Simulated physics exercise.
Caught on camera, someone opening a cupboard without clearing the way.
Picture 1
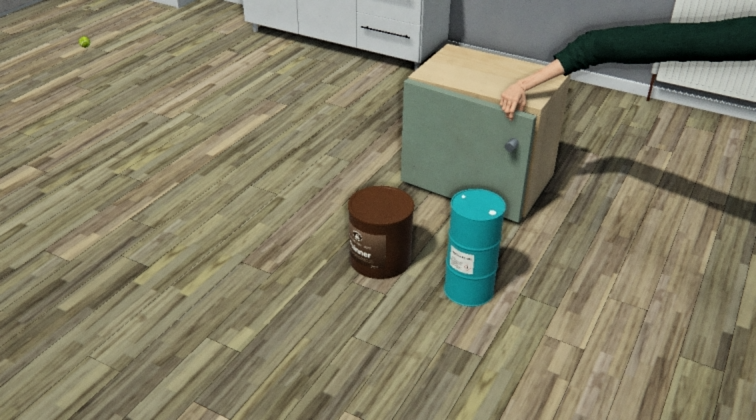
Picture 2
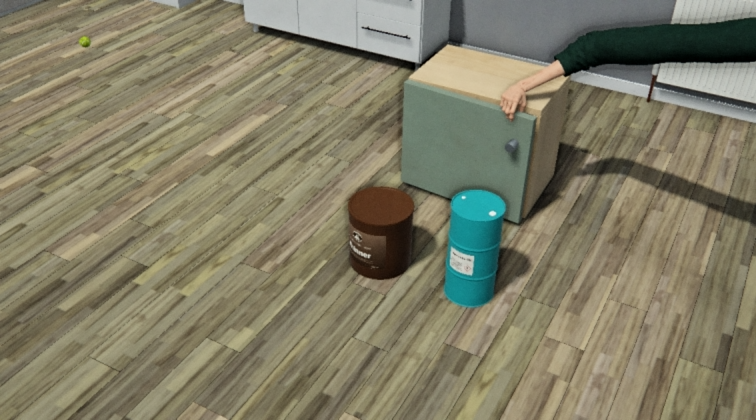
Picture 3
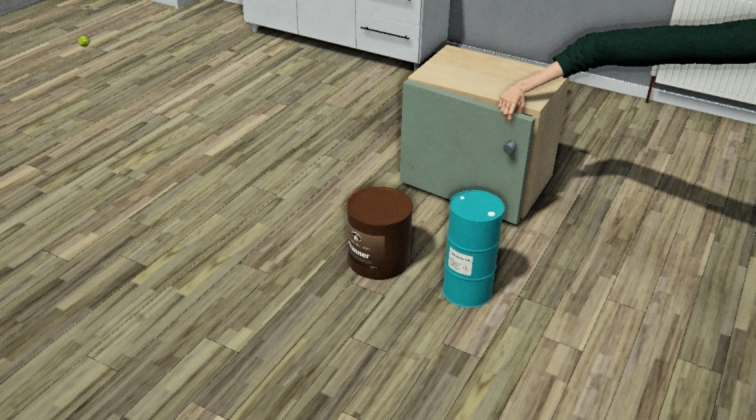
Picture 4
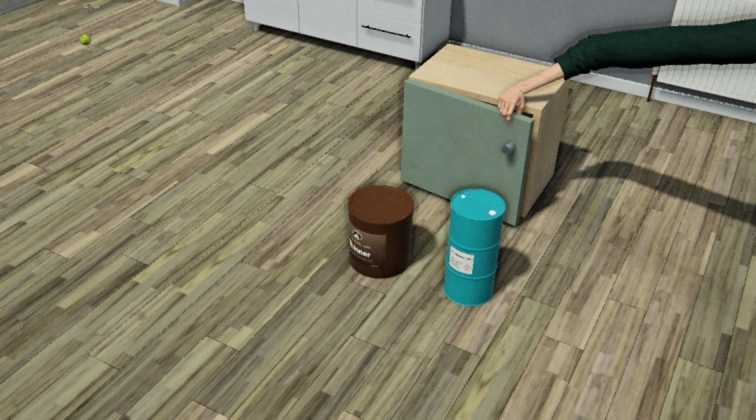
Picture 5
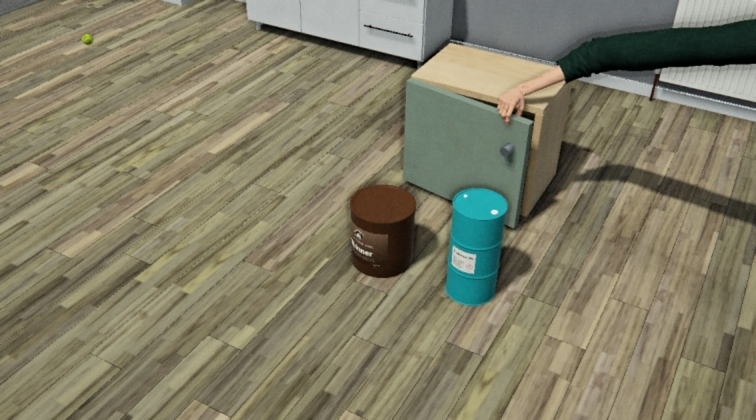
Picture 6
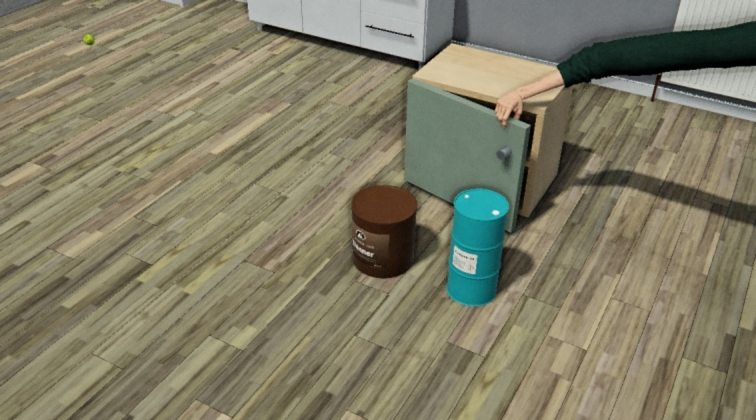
The video shows a green-sleeved arm holding the top edge of a small wooden cupboard's green door and slowly pulling it slightly open, while a brown pail and a turquoise canister stand still on the floor in front.
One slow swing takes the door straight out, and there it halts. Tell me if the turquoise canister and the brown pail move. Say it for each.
Here the turquoise canister escapes contact, the brown pail gets knocked.
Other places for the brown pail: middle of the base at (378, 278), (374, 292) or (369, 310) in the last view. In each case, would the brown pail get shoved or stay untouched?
One after another: It gets shoved; escapes contact; is missed.
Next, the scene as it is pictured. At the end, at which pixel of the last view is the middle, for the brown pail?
At about (306, 221).
Then, 1.50 s on from there, door 65° open; turquoise canister at rest near (476, 248); brown pail displaced a little near (367, 232).
Then, 1.82 s on from there, door 76° open; turquoise canister at rest near (476, 248); brown pail displaced about its own width near (340, 229).
Then, 2.08 s on from there, door 84° open; turquoise canister at rest near (476, 248); brown pail displaced about its own width near (319, 225).
In the end, the turquoise canister stays untouched, near (476, 248); the brown pail gets shoved, near (306, 221).
